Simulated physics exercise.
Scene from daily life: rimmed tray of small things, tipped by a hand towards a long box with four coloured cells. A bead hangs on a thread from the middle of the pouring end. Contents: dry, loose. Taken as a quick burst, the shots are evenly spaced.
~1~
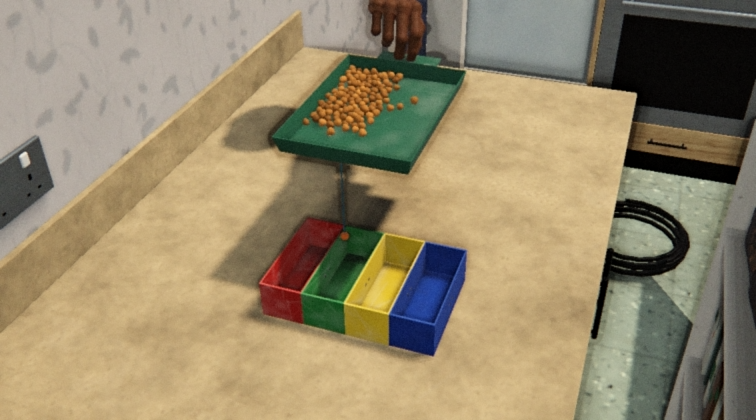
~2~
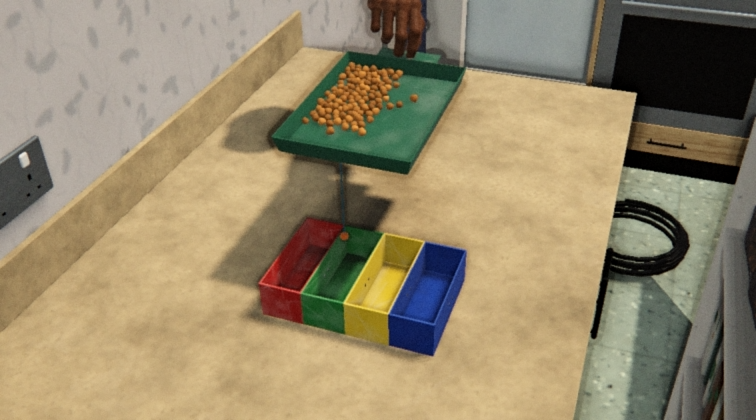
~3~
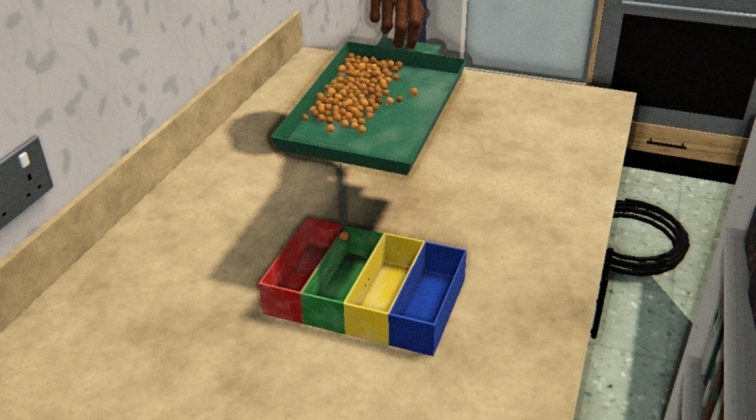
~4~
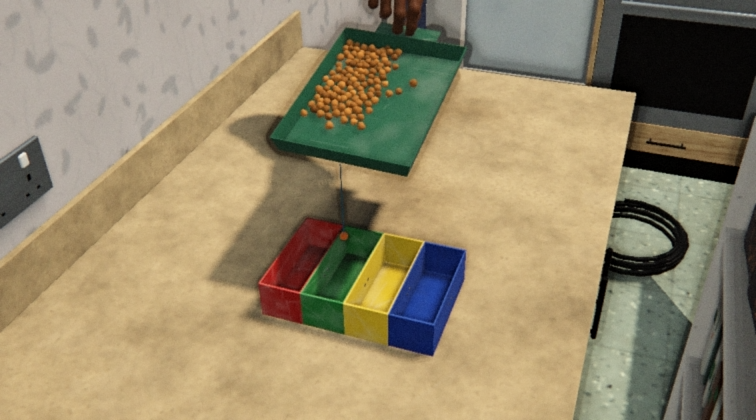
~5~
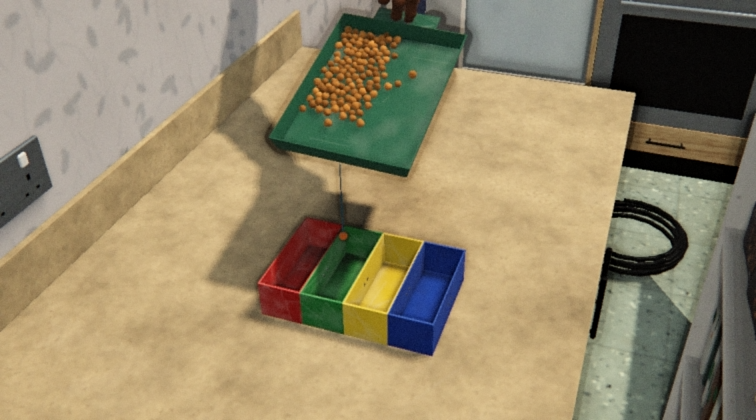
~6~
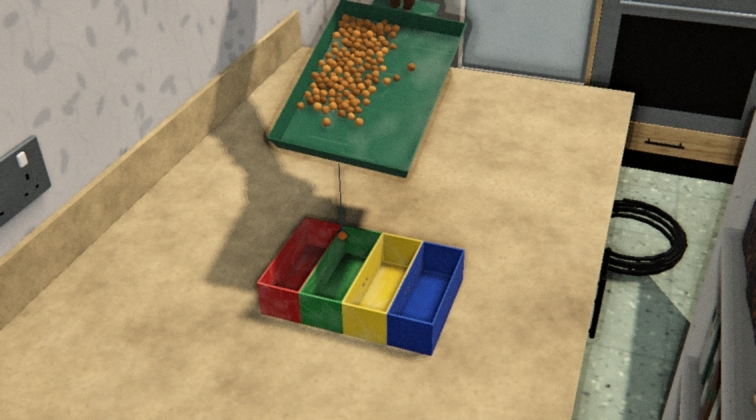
A green tray of small round orange-brown things rose at its far end as a hand tilted it steadily towards a box with red, green, yellow and blue cells, the pile staying bunched together.
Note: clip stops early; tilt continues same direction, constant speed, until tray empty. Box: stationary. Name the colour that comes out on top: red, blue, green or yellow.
Yellow comes out on top.
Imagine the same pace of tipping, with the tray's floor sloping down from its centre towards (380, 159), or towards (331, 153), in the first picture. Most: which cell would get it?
So the first one goes to that yellow cell and the second to the red cell.
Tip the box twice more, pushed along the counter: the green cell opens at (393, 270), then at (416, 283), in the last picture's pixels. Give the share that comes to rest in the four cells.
The first yields 70 per cent and the second 60 per cent.
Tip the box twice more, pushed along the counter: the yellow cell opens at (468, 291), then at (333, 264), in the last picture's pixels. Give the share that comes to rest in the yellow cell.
Respectively 0 percent and 30 percent.
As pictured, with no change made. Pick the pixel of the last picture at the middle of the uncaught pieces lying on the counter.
Near (300, 384).
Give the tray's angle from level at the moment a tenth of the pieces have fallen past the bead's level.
It has tipped about 75 degrees.
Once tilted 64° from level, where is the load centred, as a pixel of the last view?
(350, 153).
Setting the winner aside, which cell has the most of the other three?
Second comes that green cell.
Soon after the last picture, tray tipped steeply; nearly all on the tray; a stray few in the blue cell; a small part falling or outside the box.
A little later, tray tipped past a quarter turn; about two thirds on the tray; a small part in the yellow cell; a small part in the green cell; a small part in the blue cell; a stray few in the red cell; a small part falling or outside the box.
Later still, tray tipped past a quarter turn; about a third in the yellow cell; about a quarter in the green cell; a small part in the red cell; a small part in the blue cell; a small part falling or outside the box.
At rest, tray tipped past a quarter turn; about a third in the yellow cell; about a quarter in the green cell; a small part in the red cell; a small part in the blue cell; a small part outside the box.
